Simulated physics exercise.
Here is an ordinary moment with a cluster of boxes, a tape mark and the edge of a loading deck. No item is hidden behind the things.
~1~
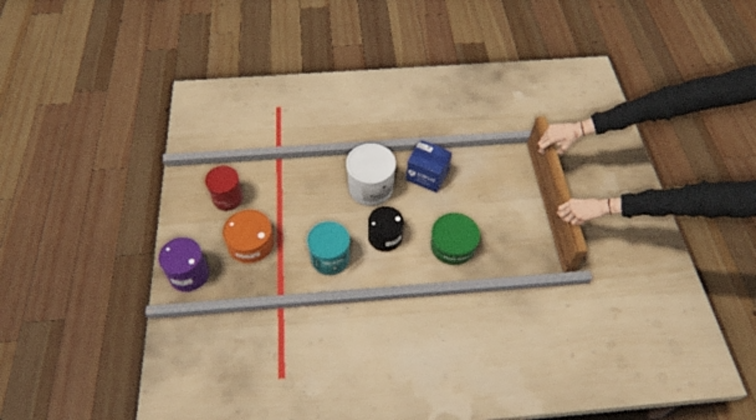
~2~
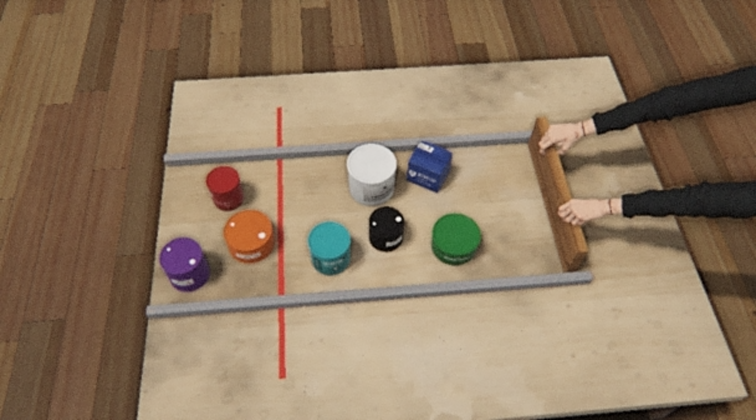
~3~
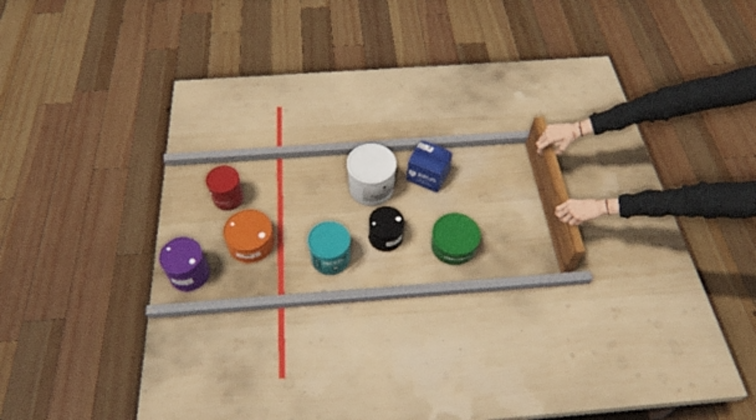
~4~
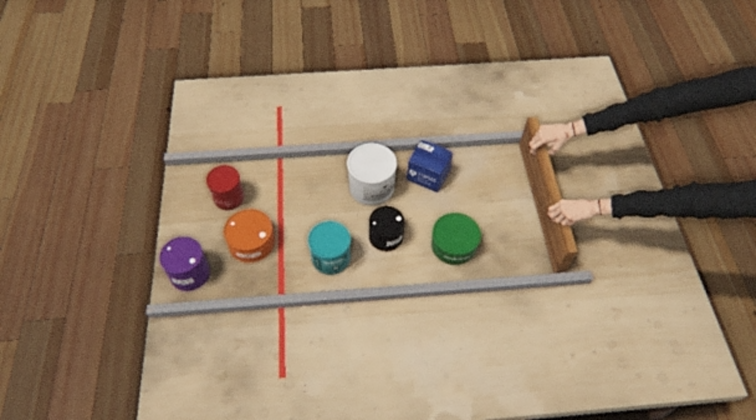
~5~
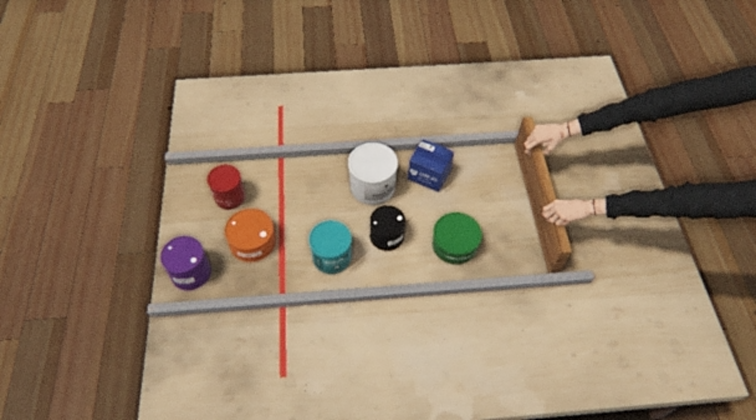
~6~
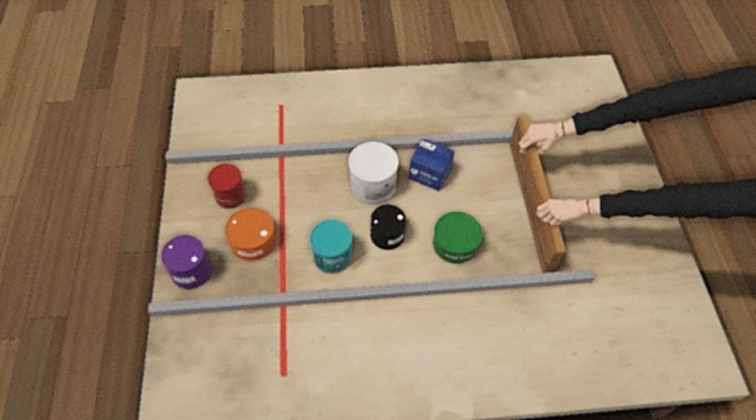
Wooden plank held by two hands sliding slightly left between grey rails, while coloured pails and a blue box stay still.
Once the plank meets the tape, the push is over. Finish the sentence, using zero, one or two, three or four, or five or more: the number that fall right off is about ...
The number that fall right off is about zero.
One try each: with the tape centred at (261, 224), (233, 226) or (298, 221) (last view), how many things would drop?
First 1, then 2, then 0.
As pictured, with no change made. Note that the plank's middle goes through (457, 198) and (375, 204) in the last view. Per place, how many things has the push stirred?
Tally: 2; 5.
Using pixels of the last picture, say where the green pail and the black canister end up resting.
Okay, so first (258, 263), and next (264, 218).
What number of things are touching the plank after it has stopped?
The count comes out at 3.
Soon after, none off yet; purple canister at rest near (187, 262); red pail at rest near (228, 187); orange canister at rest near (251, 234).
Then, none off yet; purple canister at rest near (187, 262); red pail at rest near (228, 187); orange canister moved a little near (243, 231).
At rest, the number that fall off is zero.
